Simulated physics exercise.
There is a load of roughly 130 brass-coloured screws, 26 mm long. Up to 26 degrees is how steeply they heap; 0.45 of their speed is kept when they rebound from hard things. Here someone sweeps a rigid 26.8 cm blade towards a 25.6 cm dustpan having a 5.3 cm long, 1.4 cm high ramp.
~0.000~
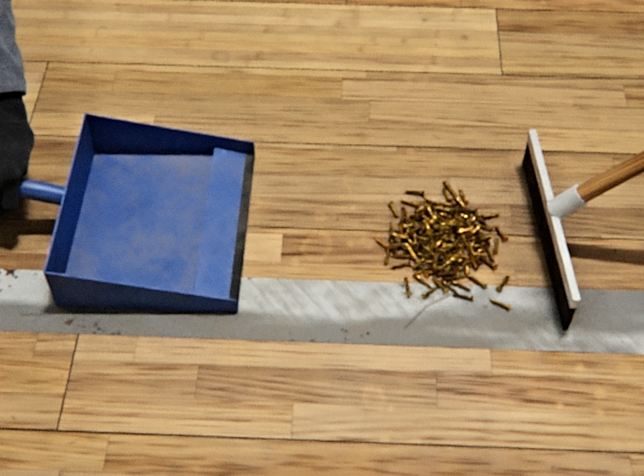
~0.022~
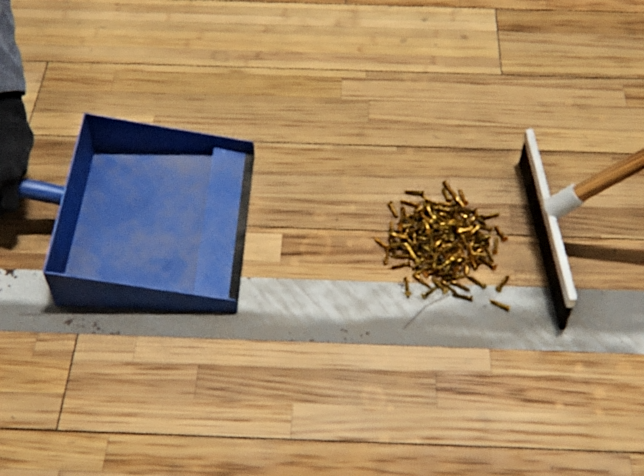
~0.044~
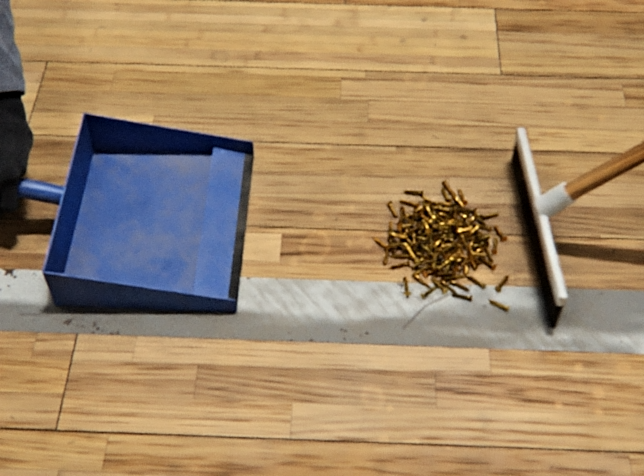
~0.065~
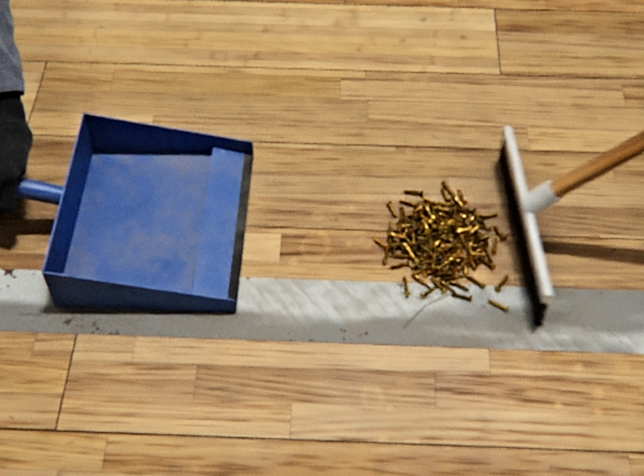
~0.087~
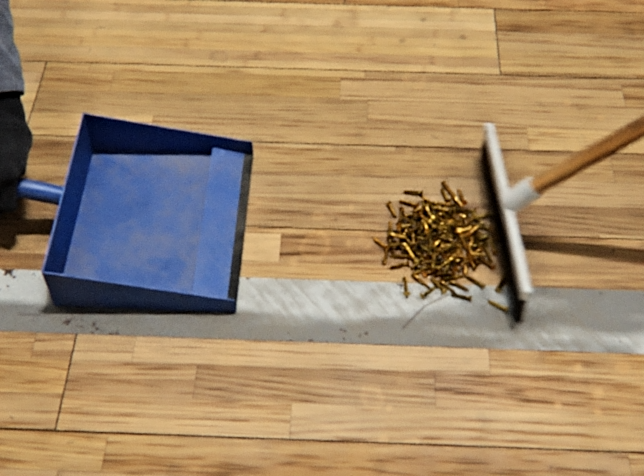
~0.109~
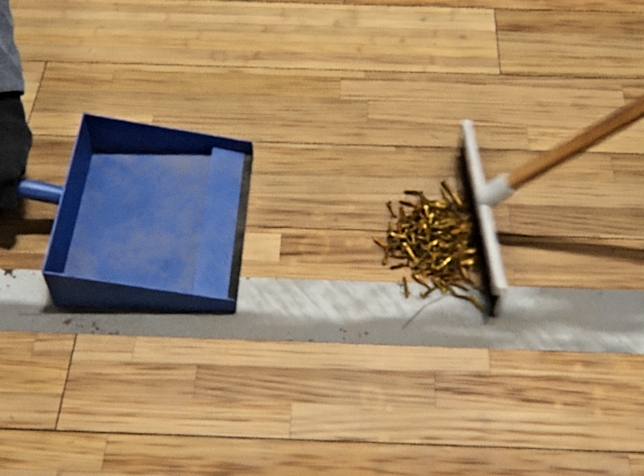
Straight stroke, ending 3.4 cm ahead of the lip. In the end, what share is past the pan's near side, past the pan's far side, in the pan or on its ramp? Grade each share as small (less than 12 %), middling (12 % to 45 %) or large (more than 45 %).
Near side - small, far side - small, pan - large.
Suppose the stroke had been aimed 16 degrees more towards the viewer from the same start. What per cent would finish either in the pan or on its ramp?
The pan, ramp included, would get around 75 per cent.
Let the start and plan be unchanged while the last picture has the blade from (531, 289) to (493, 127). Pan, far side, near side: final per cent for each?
That ends as pan 25, far 10, and near 5.
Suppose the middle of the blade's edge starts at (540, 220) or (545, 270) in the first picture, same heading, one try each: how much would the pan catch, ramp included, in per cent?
The two tries give some 70 % and some 75 %.
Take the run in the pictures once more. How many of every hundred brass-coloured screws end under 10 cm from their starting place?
About 0 percent.
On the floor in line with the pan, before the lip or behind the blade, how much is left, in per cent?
It comes to some 15 percent.
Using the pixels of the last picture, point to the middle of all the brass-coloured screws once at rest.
Est. centre at rest: (196, 219) px.
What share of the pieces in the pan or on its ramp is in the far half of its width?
Share: Approx. 60 %.
Then, at 0.21 s, middle of the blade 15 cm from the lip; 0 % over the lip, far side 0 %, near side 0 %.
After 0.28 s, middle of the blade 7 cm from the lip; 0 % over the lip, far side 0 %, near side 5 %.
Then, at 0.49 s, middle of the blade 5 cm from the lip; 80 % over the lip, far side 0 %, near side 5 %.
In the end, at 1.4 s, near side 5 %, far side 0 %, pan 75 %, in front of the lip or behind the blade 15 %.
